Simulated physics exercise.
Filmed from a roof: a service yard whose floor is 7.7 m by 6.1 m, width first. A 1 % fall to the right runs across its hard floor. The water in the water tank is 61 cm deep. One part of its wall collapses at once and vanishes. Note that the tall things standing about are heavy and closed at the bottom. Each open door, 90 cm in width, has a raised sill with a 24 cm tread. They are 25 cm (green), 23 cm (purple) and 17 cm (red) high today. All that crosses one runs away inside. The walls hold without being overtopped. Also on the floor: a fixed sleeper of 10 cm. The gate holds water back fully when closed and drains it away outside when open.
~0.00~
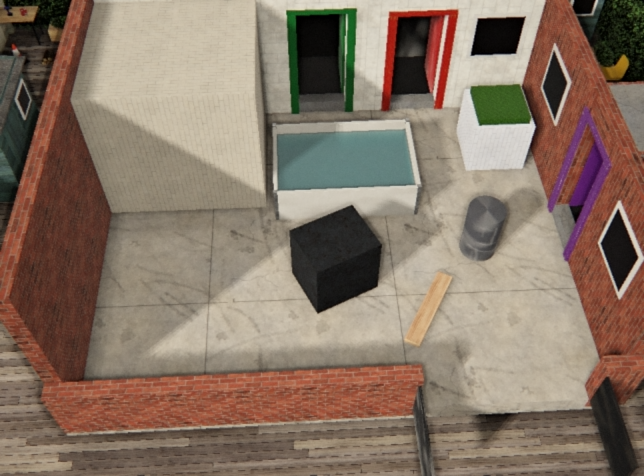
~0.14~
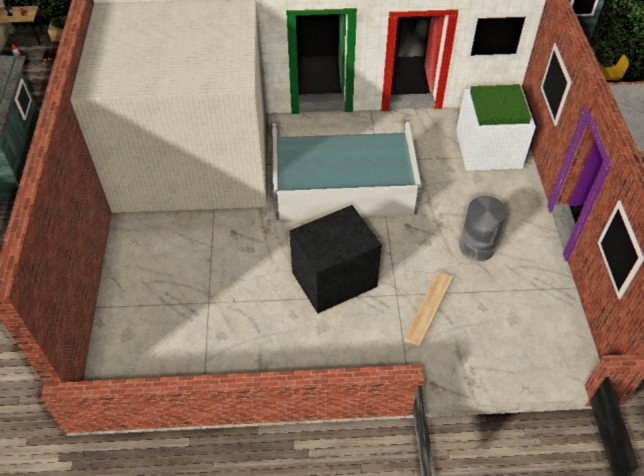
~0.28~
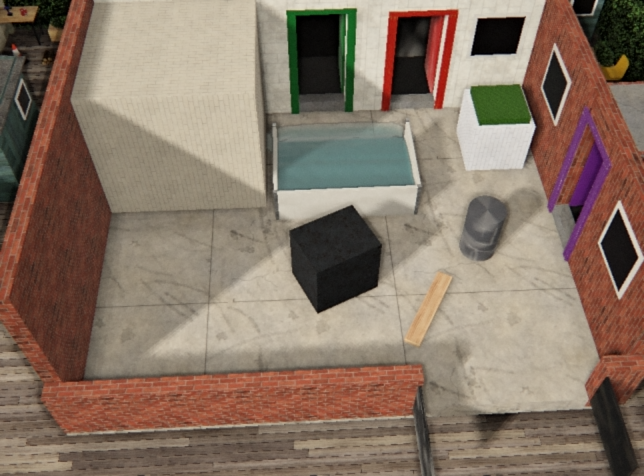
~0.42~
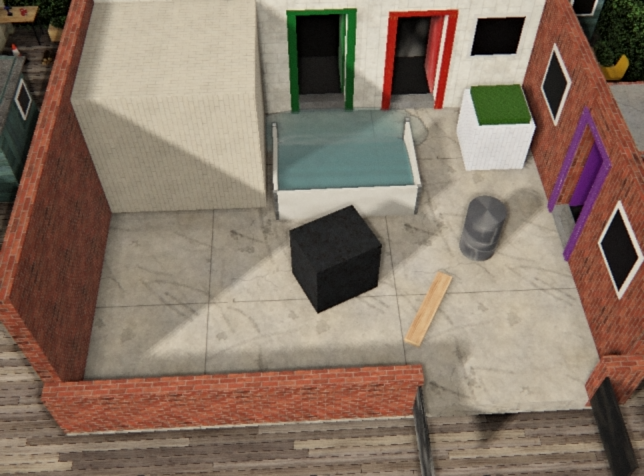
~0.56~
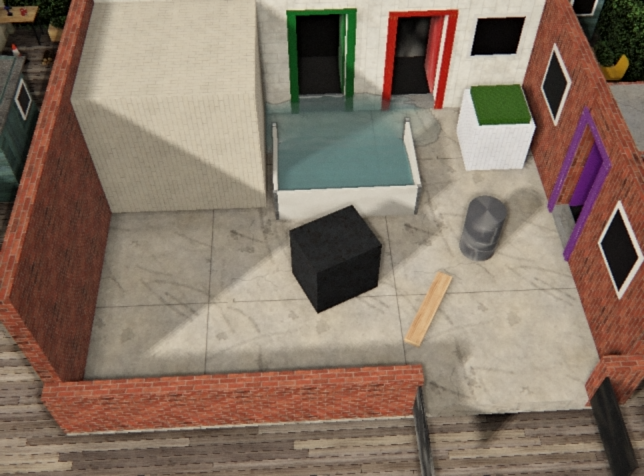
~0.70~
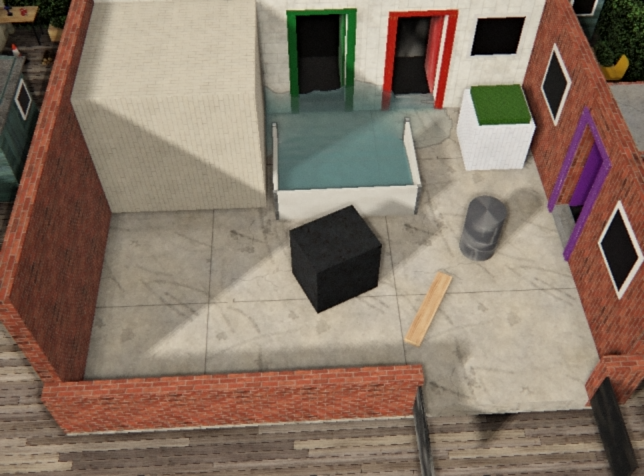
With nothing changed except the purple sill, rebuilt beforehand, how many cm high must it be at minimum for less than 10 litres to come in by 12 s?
At least 5.5 cm or so.
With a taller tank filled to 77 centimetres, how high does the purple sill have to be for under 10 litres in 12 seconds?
The step needs to be some 7.0 cm.
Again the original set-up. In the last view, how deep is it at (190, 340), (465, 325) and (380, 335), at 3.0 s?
Depths of roughly 0 cm, 0 cm and 0 cm, in that order.
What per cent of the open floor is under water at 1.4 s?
15 %.
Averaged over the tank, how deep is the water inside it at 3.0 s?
Average depth: Approx. 20 cm.
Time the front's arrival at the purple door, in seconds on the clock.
Log - purple door, 2.8 s.
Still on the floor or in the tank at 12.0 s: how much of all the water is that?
About 76 in every hundred.
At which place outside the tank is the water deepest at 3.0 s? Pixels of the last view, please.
Around (488, 124).
After 1.4 s water covers 15 % of the floor, deepest (46 cm) near (294, 117); it has not reached the purple door.
After 3.0 s water covers 30 % of the floor, deepest (38 cm) near (488, 124); 4 cm at the purple door, 0 litres in over its 23 cm sill.
After 12.0 s water covers 80 % of the floor, deepest (12 cm) near (512, 110); 8 cm at the purple door, 0 litres in over its 23 cm sill.
At the purple door as built, the water arrived by 2.8 s and peaked near 8 cm at 11.8 s.
Run again over the same 12 s with other heights there, 13 litres in over 5 cm, 6 litres over 6.5 cm. The limit of 10 litres is kept from about 5.5 cm up.
